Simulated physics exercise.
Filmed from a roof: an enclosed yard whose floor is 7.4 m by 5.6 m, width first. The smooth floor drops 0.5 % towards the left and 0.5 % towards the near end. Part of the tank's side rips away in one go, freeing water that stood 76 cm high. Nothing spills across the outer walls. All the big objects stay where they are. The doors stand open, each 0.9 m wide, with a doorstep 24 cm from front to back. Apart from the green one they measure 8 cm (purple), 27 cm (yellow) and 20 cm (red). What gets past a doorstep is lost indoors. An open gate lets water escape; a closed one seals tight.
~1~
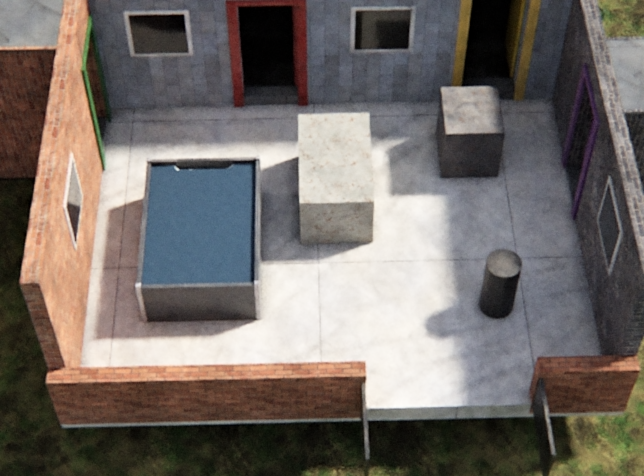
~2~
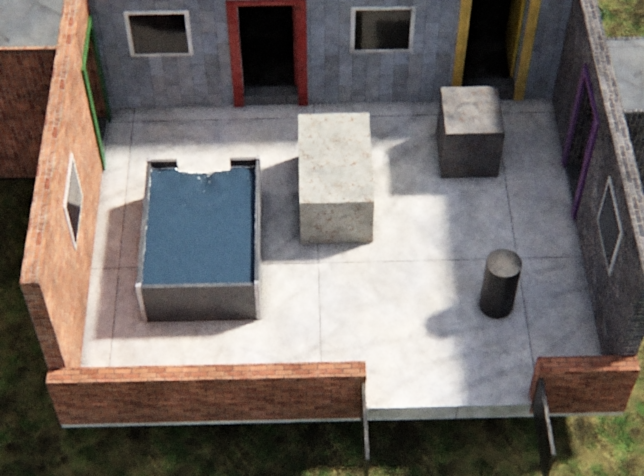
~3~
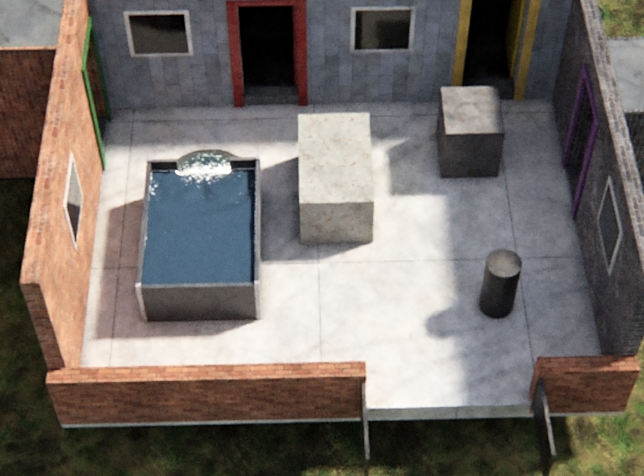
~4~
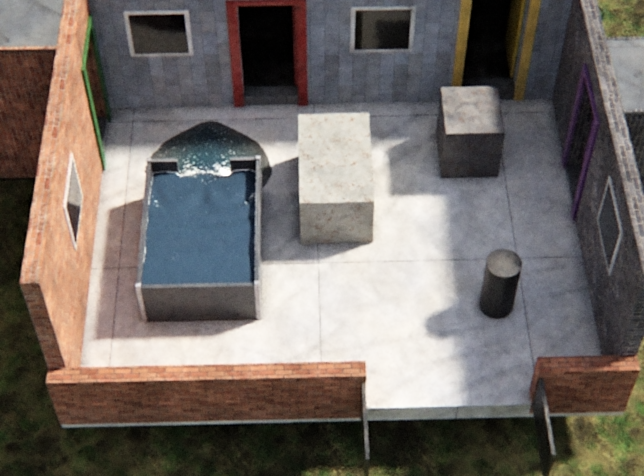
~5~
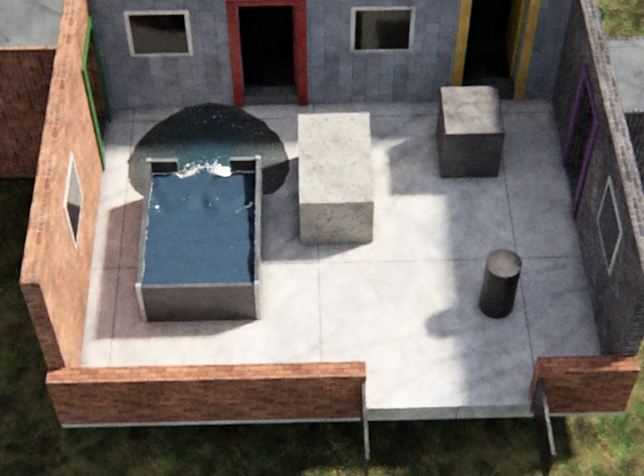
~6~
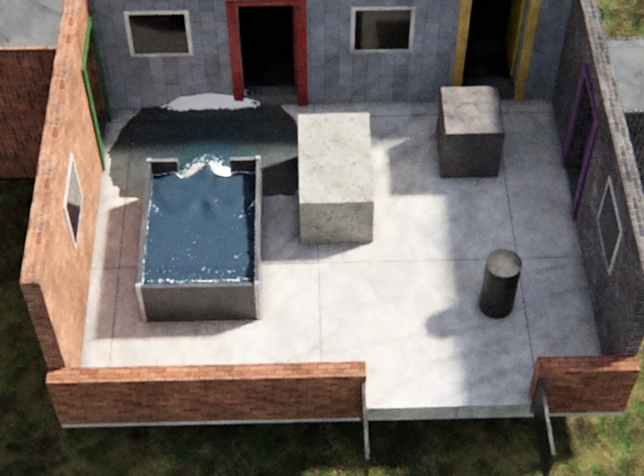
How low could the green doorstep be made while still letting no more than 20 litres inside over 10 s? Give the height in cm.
At least 26 cm or so.
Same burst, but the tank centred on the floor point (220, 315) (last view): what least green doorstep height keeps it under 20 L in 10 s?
Some 21 cm.
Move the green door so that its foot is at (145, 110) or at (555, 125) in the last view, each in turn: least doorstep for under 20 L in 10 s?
About 29 and 14.0 cm.
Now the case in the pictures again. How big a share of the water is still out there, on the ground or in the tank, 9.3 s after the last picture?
Roughly 86 in a hundred.
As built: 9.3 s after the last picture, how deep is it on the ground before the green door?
Some 10.0 cm.
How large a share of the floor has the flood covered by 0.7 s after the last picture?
Some 20 per cent of it.
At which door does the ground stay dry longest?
Last comes the purple one.
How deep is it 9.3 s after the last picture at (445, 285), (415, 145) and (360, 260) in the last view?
In that order: 5, 7 and 5 cm.
Then, 0.7 s after the last picture water covers 20 % of the floor, deepest (50 cm) near (110, 109); 19 cm at the green door, 0 litres in over its 13 cm doorstep.
Then, 2.3 s after the last picture water covers 35 % of the floor, deepest (29 cm) near (110, 109); 25 cm at the green door, 86 litres in over its 13 cm doorstep.
Then, 9.3 s after the last picture water covers 100 % of the floor, deepest (13 cm) near (79, 389); 10 cm at the green door, 181 litres in over its 13 cm doorstep.
At the green door as built, the water peaked near 26 cm, 1.9 s after the last picture.
With a doorstep of 23 cm, 33 litres would have come in within the 10 s; with 31 cm, 5 litres. So under 20 litres takes about 26 cm.
